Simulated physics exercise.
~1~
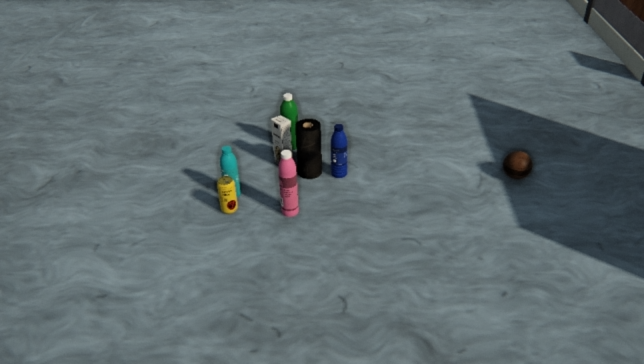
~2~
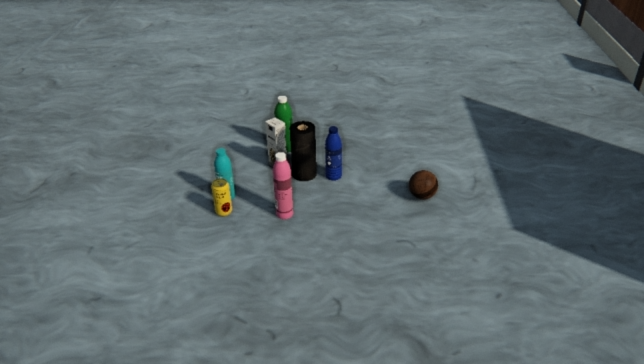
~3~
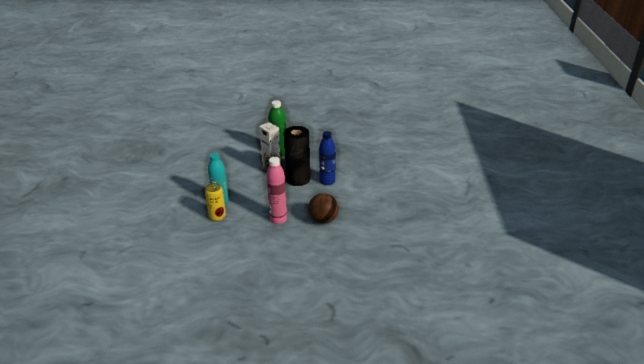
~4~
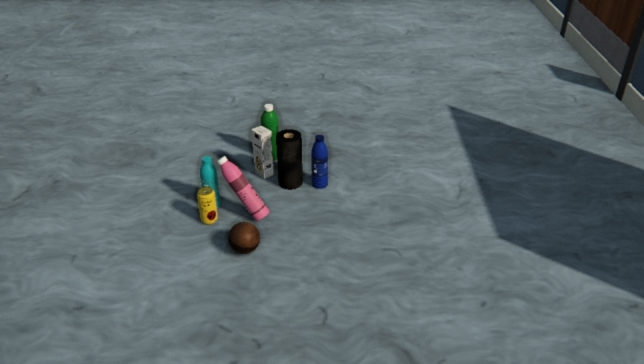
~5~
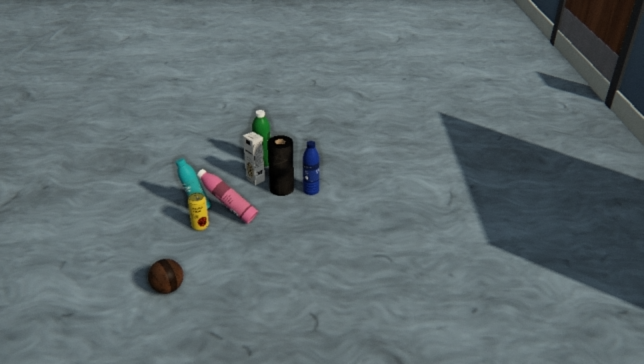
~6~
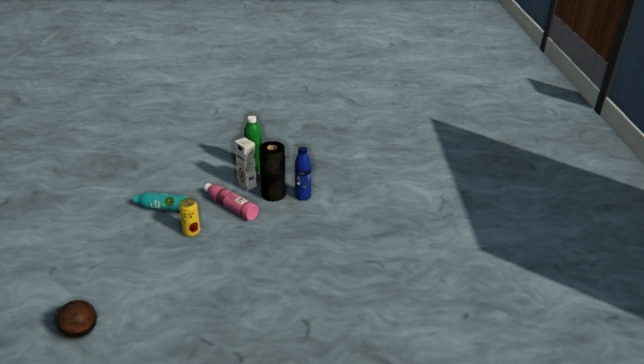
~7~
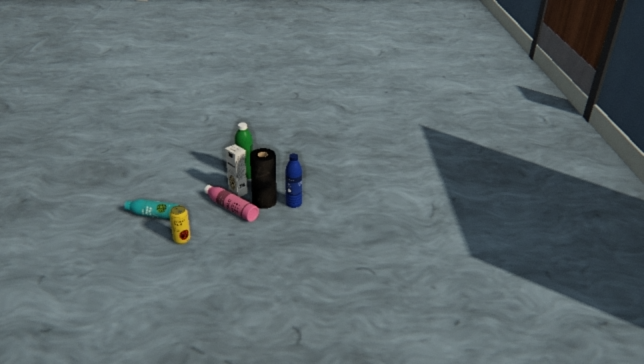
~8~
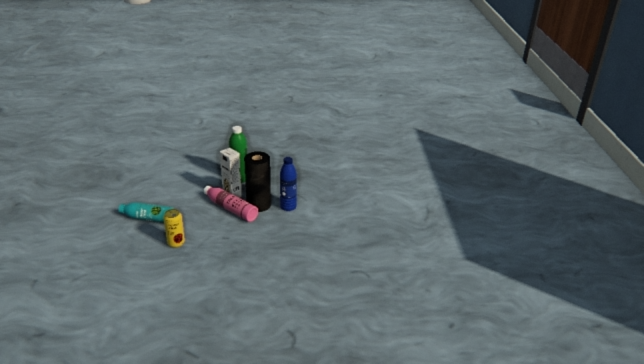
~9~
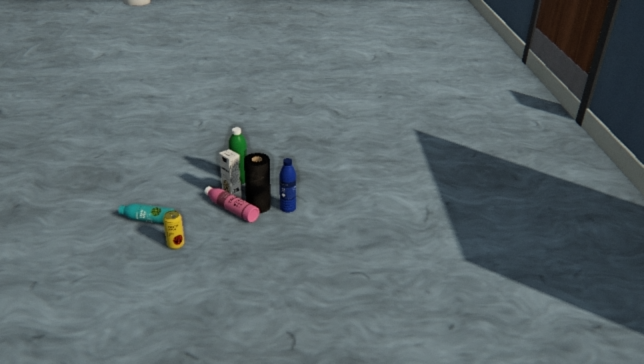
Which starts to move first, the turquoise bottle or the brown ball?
The brown ball moves first, rolling left while the turquoise bottle is still standing in its place.
